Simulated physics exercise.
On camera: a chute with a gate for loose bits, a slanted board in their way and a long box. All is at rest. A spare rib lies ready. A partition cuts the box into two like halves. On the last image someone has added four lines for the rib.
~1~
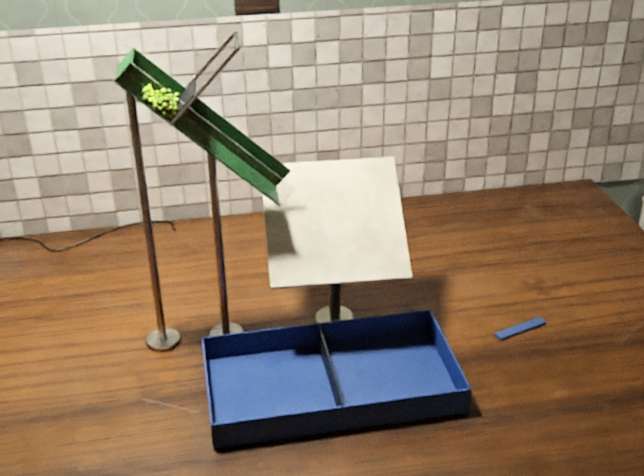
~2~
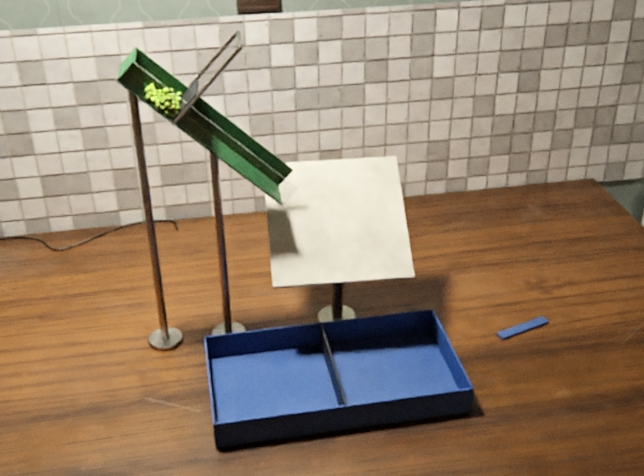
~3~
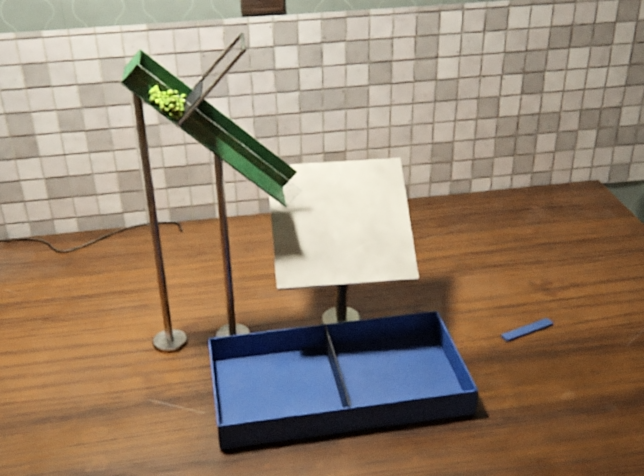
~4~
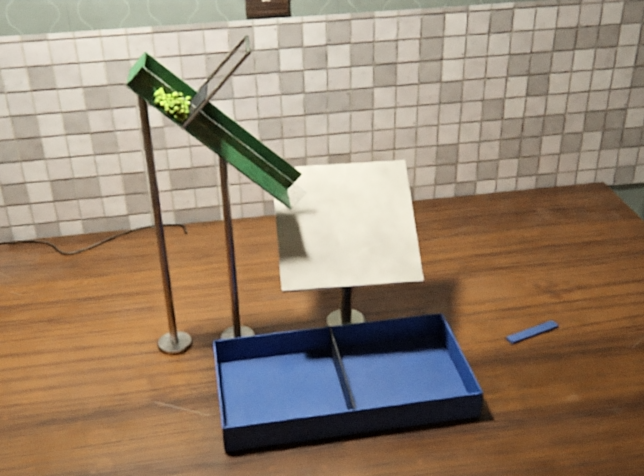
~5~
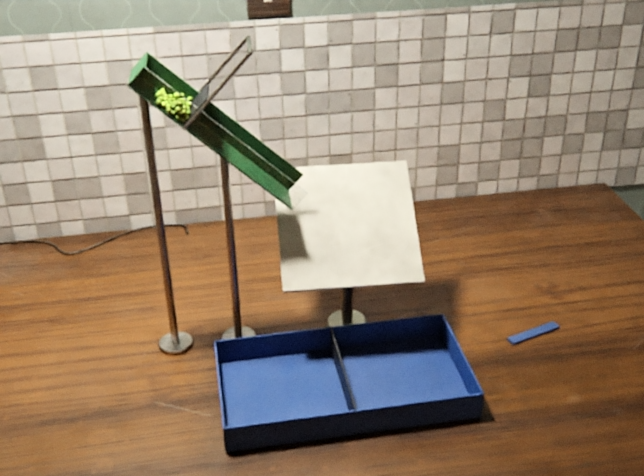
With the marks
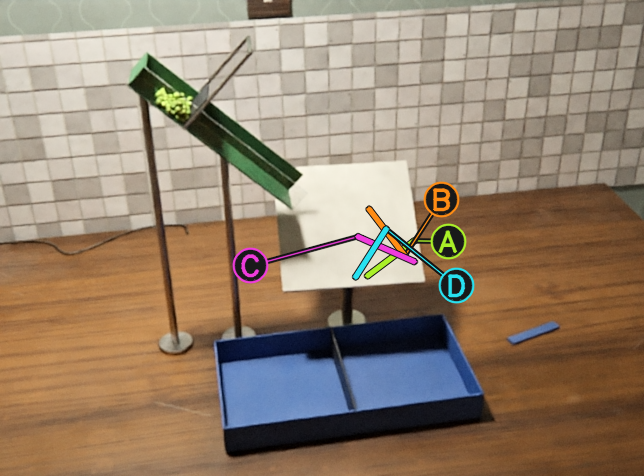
In this clip, small green pieces rest behind a gate in a sloping green chute above a tilted pale board and a divided blue box; nothing on the table moves, while the view shifts slightly.
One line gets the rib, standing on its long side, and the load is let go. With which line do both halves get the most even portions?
D beats the others.
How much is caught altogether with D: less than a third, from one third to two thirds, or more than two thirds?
More than two thirds.
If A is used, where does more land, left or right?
The right half.
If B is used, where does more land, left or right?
The right half.
On the marked copy, line A from (414, 240) to (367, 275); line B from (369, 209) to (404, 255); line C from (357, 236) to (414, 261); line D from (386, 228) to (355, 276).
For line A, of what is caught, about a tenth in the left half, almost all in the right.
For line B, of what is caught, just a few in the left half, almost all in the right.
For line C, of what is caught, about a tenth in the left half, almost all in the right.
For line D, of what is caught, roughly half in the left half, roughly half in the right.
